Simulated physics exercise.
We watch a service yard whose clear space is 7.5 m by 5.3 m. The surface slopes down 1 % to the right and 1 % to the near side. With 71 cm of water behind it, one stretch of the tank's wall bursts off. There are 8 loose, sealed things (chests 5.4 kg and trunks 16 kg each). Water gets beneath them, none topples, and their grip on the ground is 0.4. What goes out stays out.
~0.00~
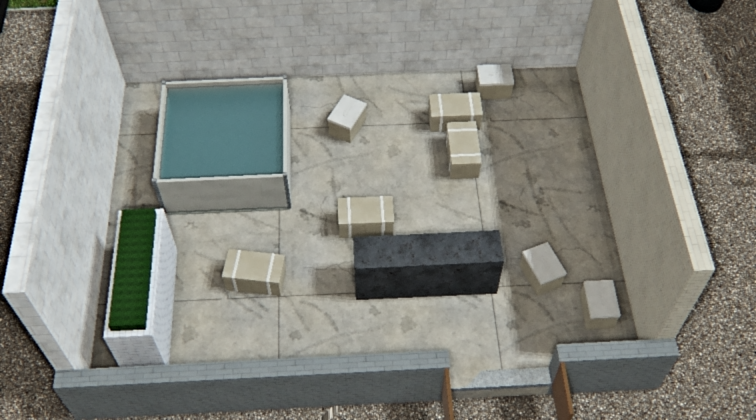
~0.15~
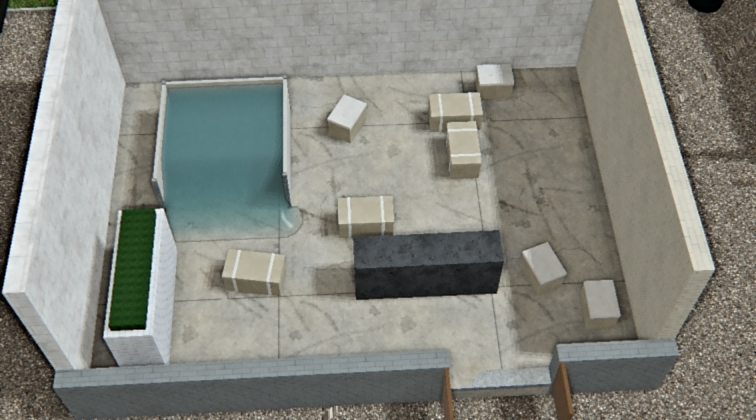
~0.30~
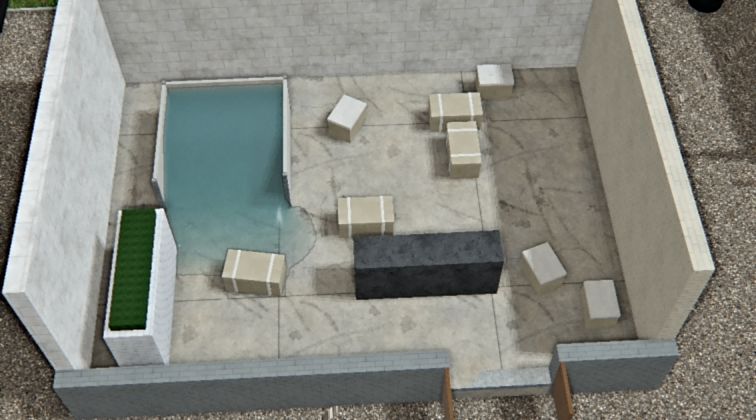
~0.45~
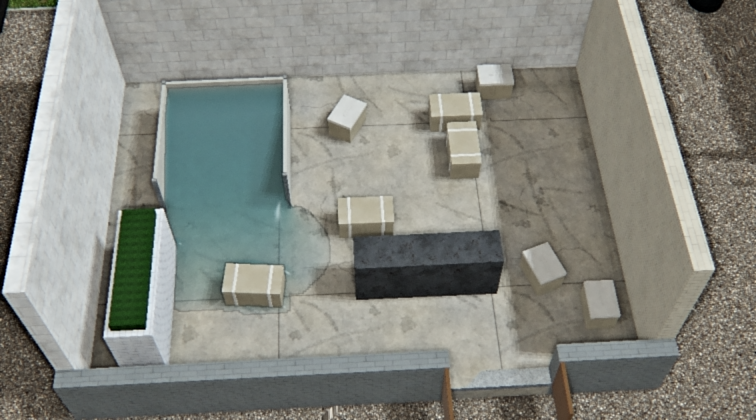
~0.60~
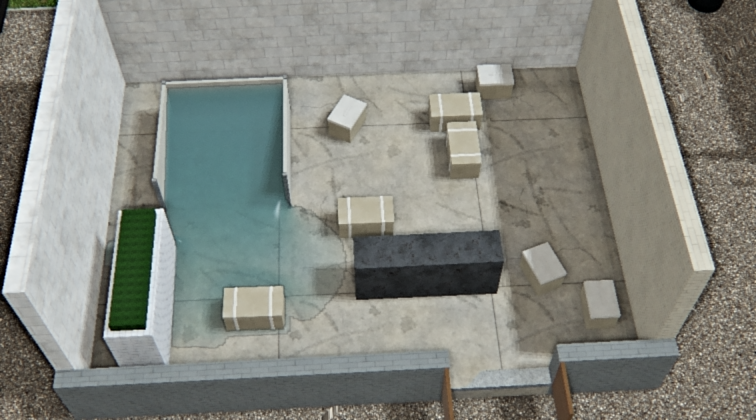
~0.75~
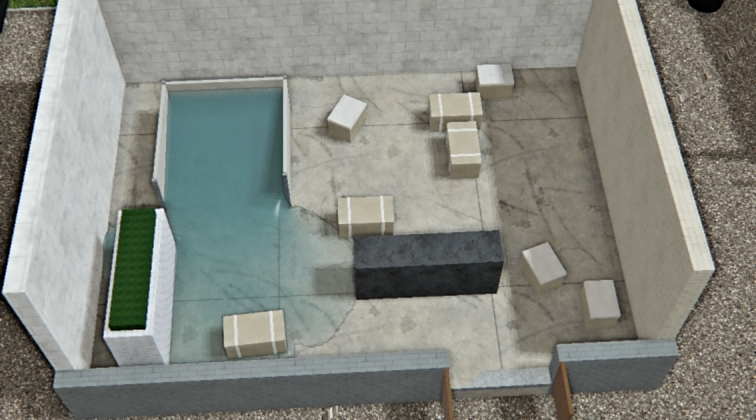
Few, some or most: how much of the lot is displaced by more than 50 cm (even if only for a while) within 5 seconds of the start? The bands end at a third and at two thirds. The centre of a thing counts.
That comes to from one to two thirds.
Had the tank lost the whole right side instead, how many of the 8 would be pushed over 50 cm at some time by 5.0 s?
Then 7.
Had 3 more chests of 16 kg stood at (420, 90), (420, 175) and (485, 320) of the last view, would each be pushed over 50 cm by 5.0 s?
In that order: Short of it, less, over.
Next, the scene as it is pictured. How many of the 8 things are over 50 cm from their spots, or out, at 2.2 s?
I count 1.
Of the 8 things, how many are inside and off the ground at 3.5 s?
2 of them.
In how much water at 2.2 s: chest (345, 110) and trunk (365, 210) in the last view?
Roughly 0 and 0 cm.
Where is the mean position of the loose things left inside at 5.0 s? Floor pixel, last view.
Around (482, 163).
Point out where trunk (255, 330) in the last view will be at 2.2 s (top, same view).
Near (323, 337).
After 1.1 s 1 of 8 are over 50 cm from their spots; 1 afloat.
After 2.2 s 1 of 8 are over 50 cm from their spots; 1 afloat.
After 3.5 s 2 of 8 are over 50 cm from their spots; 2 afloat.
After 5.0 s 4 of 8 are over 50 cm from their spots, and 4 have been at some point; 2 afloat.
